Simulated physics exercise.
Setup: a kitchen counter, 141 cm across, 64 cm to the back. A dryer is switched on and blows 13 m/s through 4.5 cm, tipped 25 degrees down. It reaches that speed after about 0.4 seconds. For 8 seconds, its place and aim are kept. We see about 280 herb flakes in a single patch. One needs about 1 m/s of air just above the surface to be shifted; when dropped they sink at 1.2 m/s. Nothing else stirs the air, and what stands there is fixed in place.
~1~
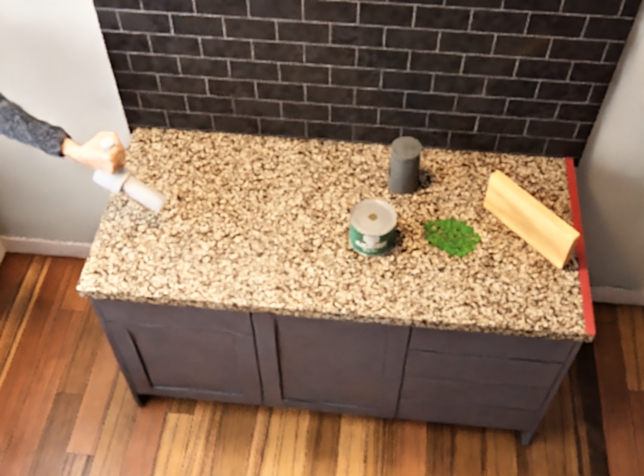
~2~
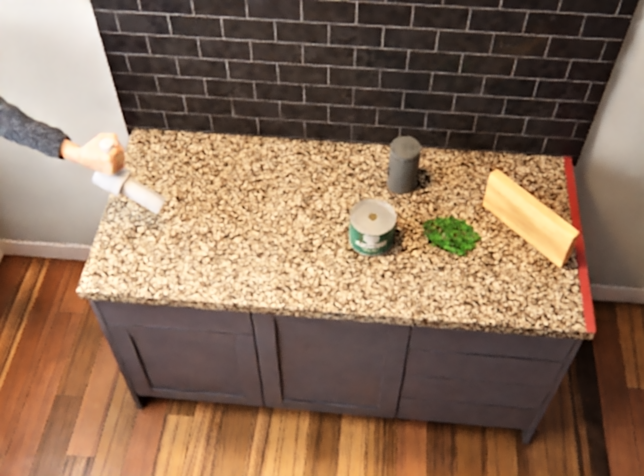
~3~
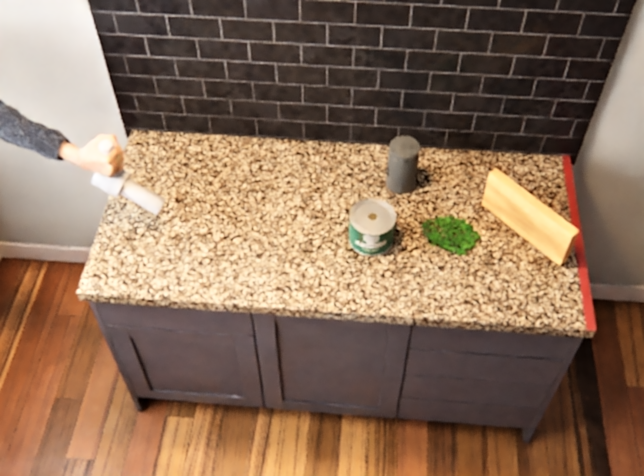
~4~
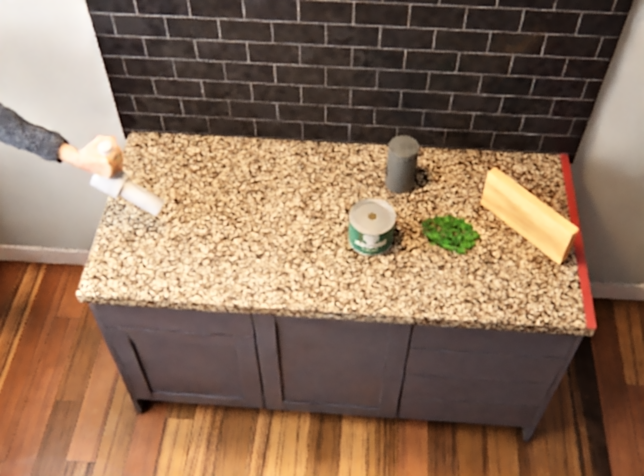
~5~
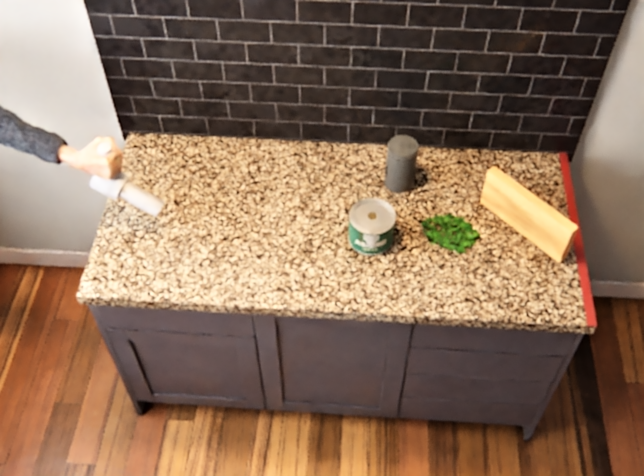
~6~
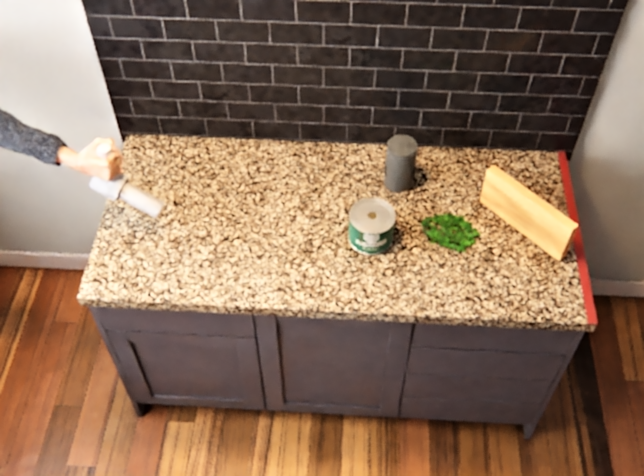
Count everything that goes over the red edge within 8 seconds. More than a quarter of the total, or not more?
The loss never goes past a quarter.
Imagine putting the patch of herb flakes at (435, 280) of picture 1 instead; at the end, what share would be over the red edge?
Then roughly 90 percent would end up there.
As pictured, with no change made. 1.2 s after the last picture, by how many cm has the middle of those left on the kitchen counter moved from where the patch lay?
Roughly 0 centimetres.
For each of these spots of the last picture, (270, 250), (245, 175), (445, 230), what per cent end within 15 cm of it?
In order: About 0 %, then 0 %, then 100 %.
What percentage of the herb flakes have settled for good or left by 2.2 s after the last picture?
Estimate: Close to 40 %.
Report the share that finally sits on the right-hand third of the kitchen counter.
Roughly 100 %.
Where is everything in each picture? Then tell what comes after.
The middle of the herb flakes is near (451, 236), none has stirred yet and the mouth of the dryer is at (162, 205), in the first frame.
The middle of the herb flakes is near (451, 235), none has stirred yet and the red edge is centred on (583, 237), in the second frame.
The middle of the herb flakes is near (450, 234), none has stirred yet, the top of a board is at (533, 201) and the top of a tin is at (373, 216), in the third frame.
The middle of the herb flakes is near (450, 233) and none has stirred yet, in the fourth frame.
The middle of the herb flakes is near (450, 232) and none has stirred yet, in the fifth frame.
The middle of the herb flakes is near (449, 232) and none has stirred yet, in the sixth frame.
Then, 1.2 s after the last picture the count stands so, 0 % are over the red edge; the middle of those still in play is near (449, 232).
Then, 2.2 s after the last picture the count stands so, 0 % are over the red edge; the middle of those still in play is near (449, 232).
Then, 4.0 s after the last picture the count stands so, 0 % are over the red edge; the middle of those still in play is near (451, 234).
Then, 7.6 s after the last picture, at the end, 0 % are over the red edge; the middle of those still in play is near (451, 234).
